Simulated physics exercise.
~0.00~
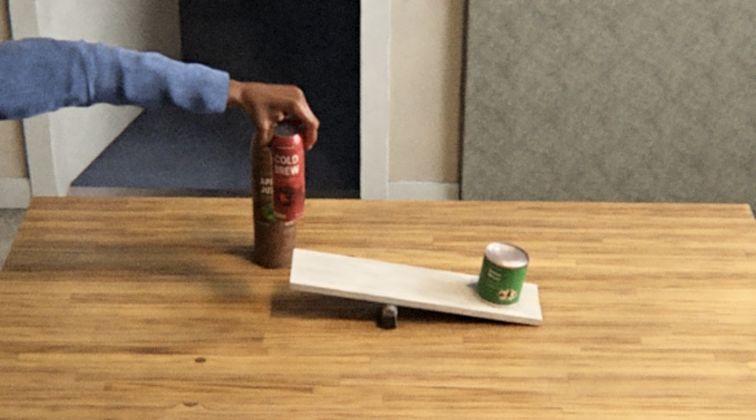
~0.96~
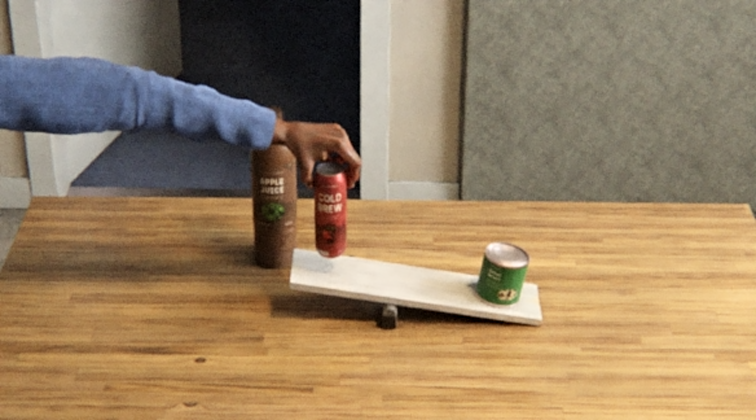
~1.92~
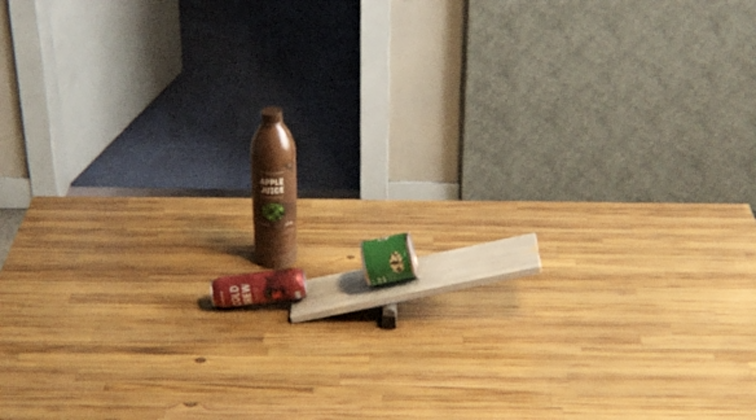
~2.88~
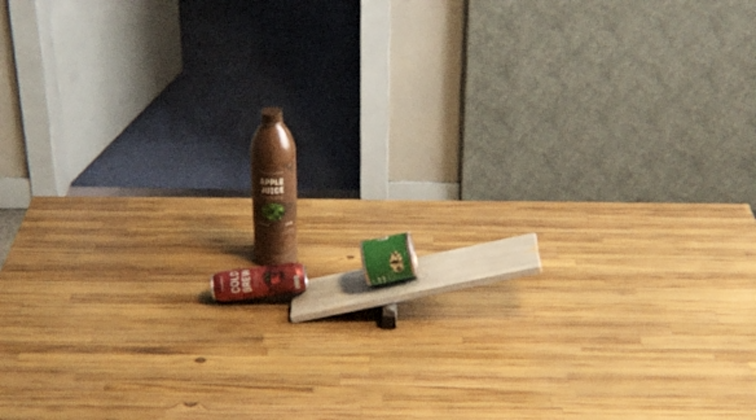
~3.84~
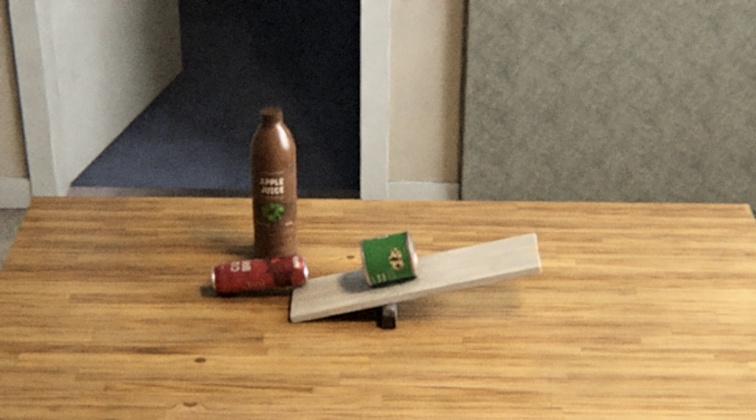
A red can lowered by a hand tips the plank left, and both cans topple over.
